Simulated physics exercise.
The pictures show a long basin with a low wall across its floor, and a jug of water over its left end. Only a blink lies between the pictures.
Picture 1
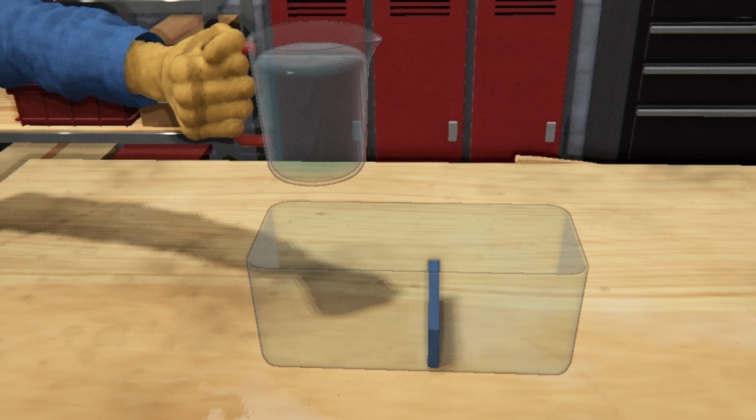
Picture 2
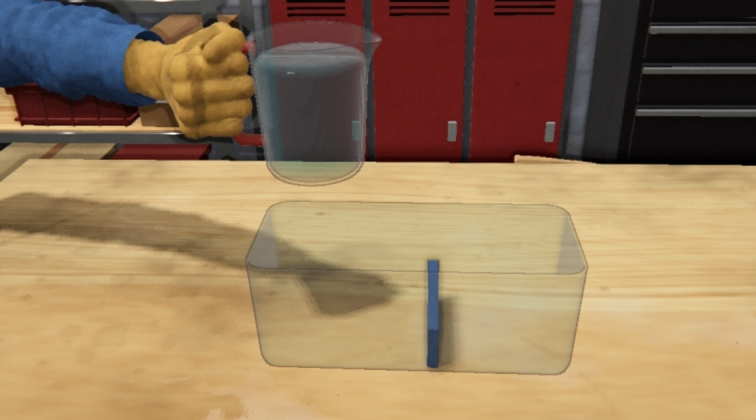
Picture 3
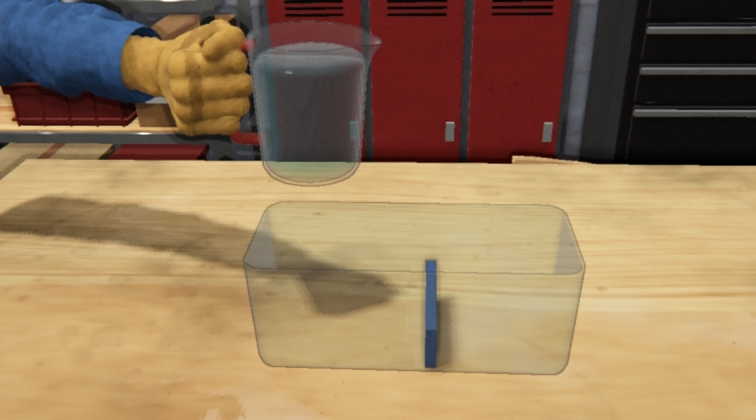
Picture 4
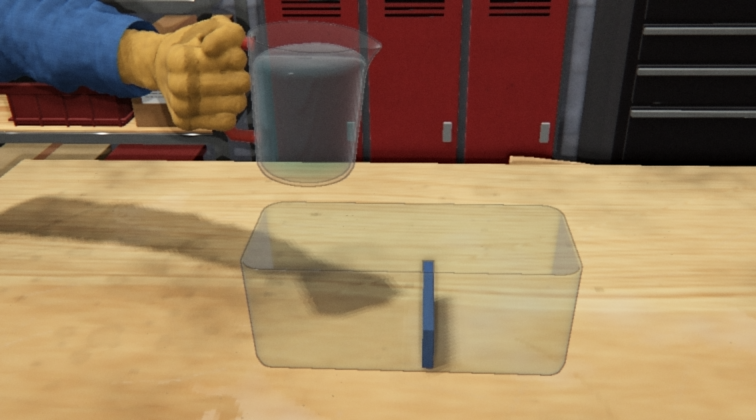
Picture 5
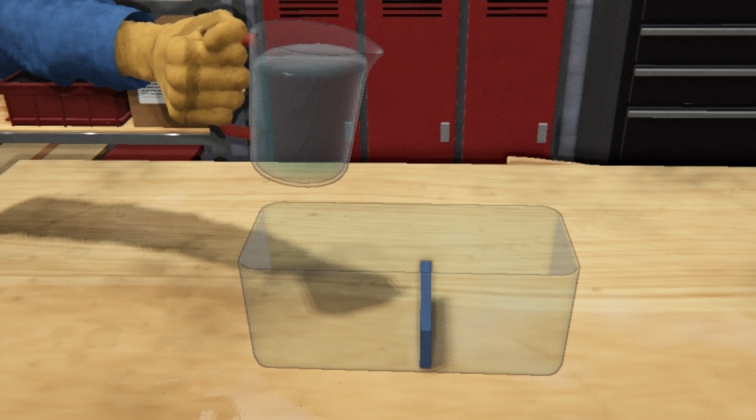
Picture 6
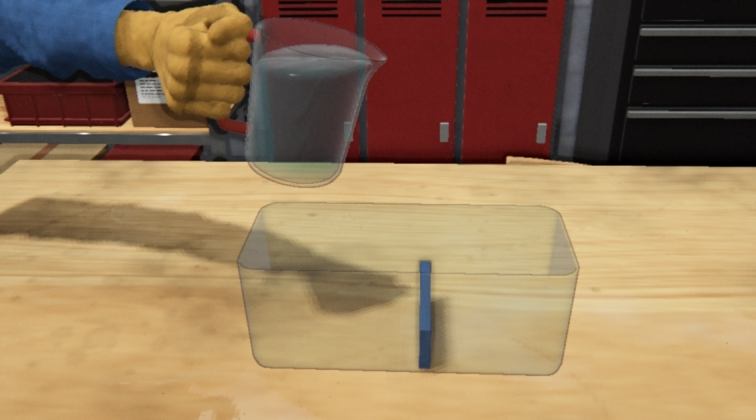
On a wooden workbench, a gloved hand slowly tilts a water jug slightly to the right.
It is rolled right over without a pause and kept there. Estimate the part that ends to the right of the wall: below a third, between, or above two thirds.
The share right of the wall is more than two thirds.
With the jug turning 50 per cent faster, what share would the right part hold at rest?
Roughly 80 in a hundred.
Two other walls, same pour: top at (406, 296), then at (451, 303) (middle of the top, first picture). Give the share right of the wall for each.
In turn 95 and 65 in a hundred.
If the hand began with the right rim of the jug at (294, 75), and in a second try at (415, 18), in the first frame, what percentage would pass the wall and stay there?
About 5 and 95 per cent.
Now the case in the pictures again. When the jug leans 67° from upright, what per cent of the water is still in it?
Roughly 80 in a hundred.
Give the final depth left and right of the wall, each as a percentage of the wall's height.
Some 10 per cent left and 70 right.
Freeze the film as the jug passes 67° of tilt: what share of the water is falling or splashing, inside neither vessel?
About 15 per cent.
A moment on, the jug is tipped part way and 78 per cent is still to pour, 0 is left of the wall and 7 right of it.
Next, the jug is tipped right over and 22 per cent is still to pour, 2 is left of the wall and 60 right of it.
Then the jug is tipped right over and 0 per cent is still to pour, 15 is left of the wall and 84 right of it.
Later the jug is tipped right over and 0 per cent is still to pour, 16 is left of the wall and 84 right of it.
Finally, 16 per cent lies left of the wall, 84 right of it and 1 outside.
